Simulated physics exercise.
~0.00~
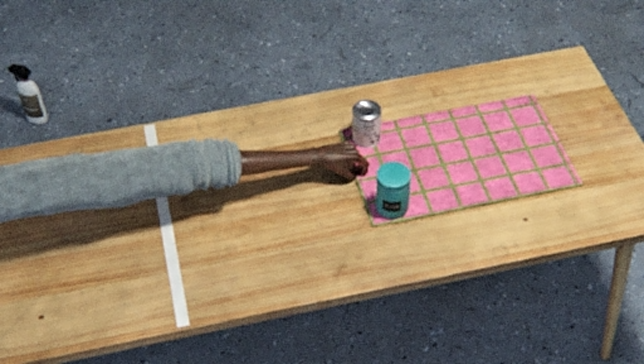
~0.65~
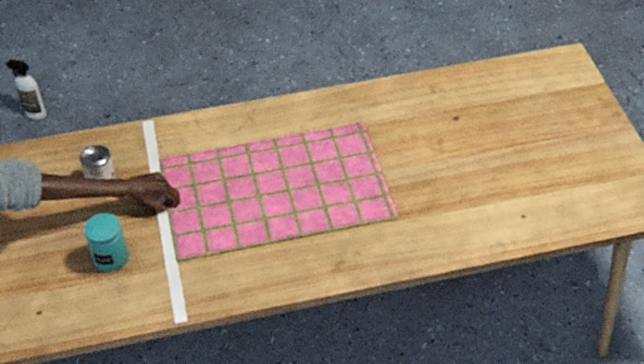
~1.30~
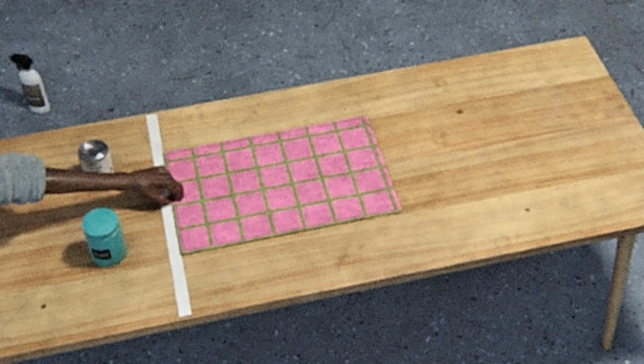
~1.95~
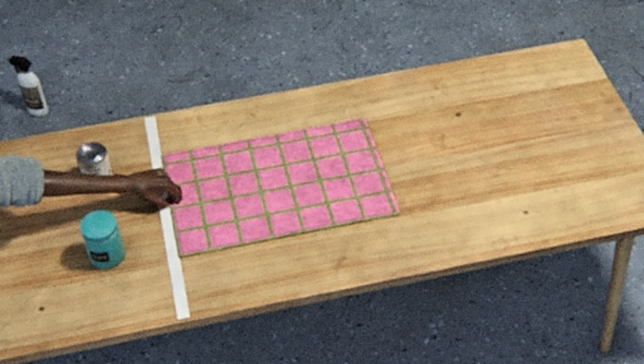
A hand dragged a pink checked cloth leftward across a wooden table, with a turquoise jar and a small white tin moving left too, and stopped with its edge at the white tape, leaving both containers upright beyond the tape, off the cloth.
